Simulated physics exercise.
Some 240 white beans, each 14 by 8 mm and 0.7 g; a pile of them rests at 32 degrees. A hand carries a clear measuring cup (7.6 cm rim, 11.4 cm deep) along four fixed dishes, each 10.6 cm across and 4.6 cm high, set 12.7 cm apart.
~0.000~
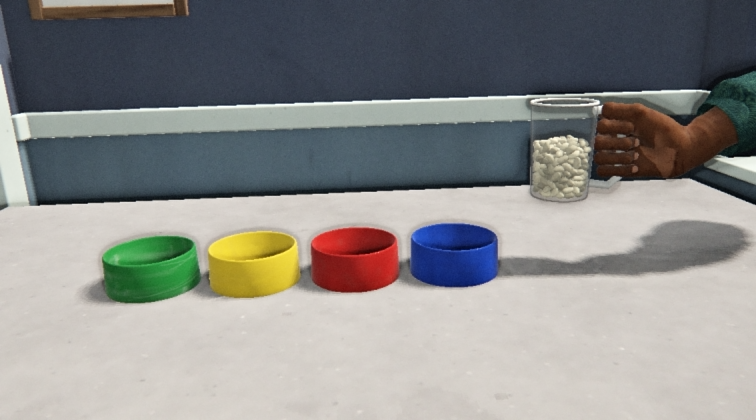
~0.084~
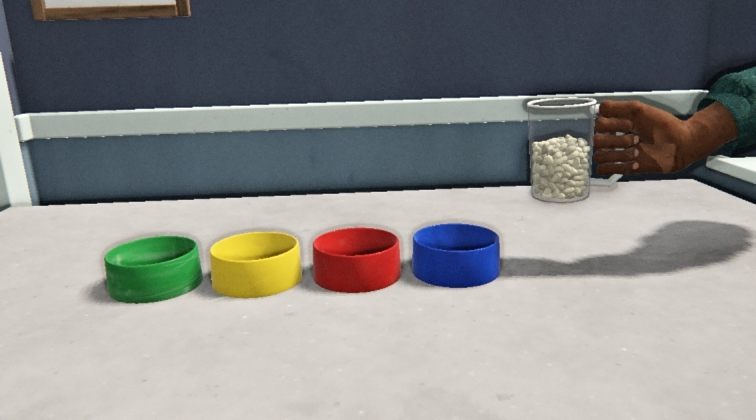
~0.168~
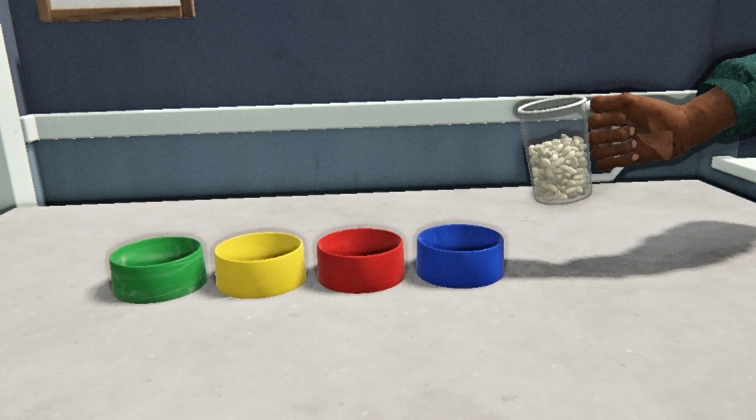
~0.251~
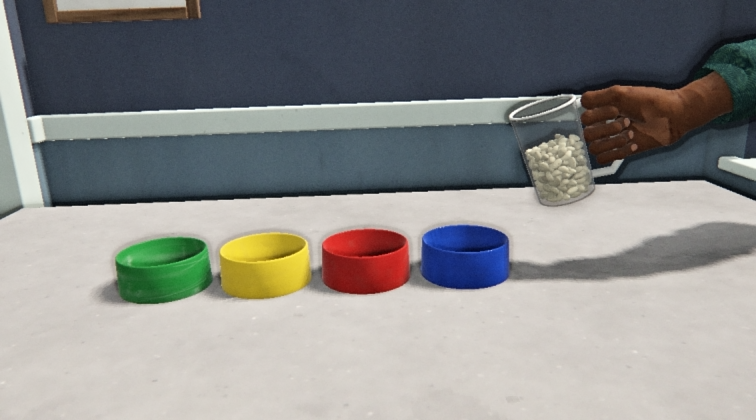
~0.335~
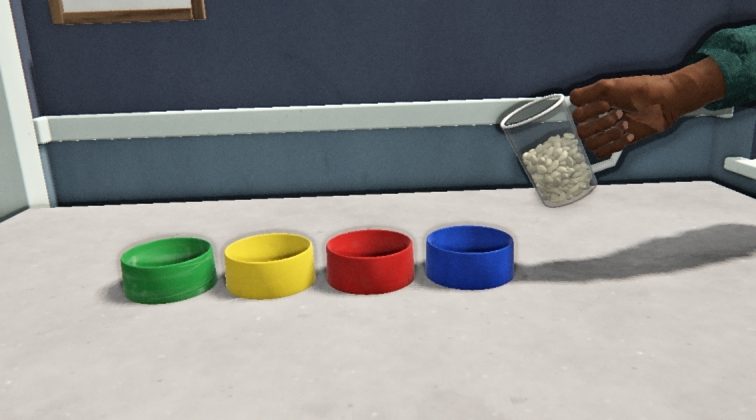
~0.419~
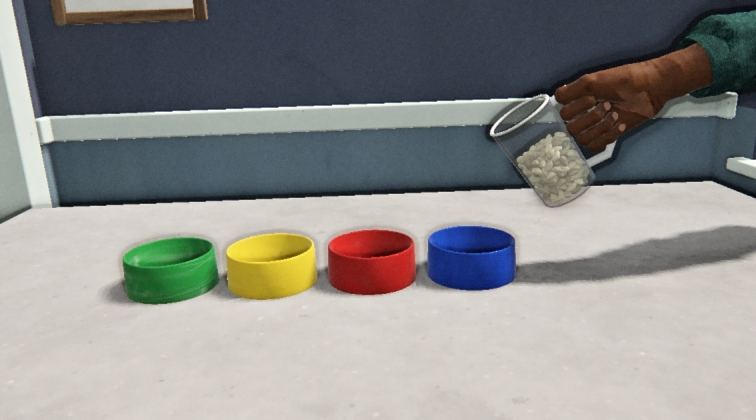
To begin with, a hand holds a clear cup of small white beans upright, to the right of a row of green, yellow, red and blue dishes. The hand then tilts the cup leftward, gradually at first and then more steeply, while shifting it slightly left toward the blue dish.
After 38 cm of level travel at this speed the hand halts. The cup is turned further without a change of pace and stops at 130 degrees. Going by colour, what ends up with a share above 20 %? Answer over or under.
Red over, blue under, green under, yellow under, counter under.
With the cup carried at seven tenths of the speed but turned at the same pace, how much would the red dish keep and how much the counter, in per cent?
In that case red 10; counter 40.
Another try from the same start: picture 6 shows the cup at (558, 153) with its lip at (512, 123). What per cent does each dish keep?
Red 90, blue 0, green 0, yellow 0.
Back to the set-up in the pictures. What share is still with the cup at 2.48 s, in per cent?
Roughly 0 per cent.
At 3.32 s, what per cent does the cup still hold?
Roughly 0 per cent.
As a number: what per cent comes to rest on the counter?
Some 5 per cent.
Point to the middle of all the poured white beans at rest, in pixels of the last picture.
Around (370, 261).
After 1.66 s, tilt 130 degrees; cup holds 0 %, red 100 %.
Then, at 2.48 s, tilt 130 degrees; cup holds 0 %, red 100 %.
After 3.32 s, tilt 130 degrees; cup holds 0 %, red 100 %.
At rest (3.6 s), red 100 %, blue 0 %, green 0 %, yellow 0 %, counter 5 %.
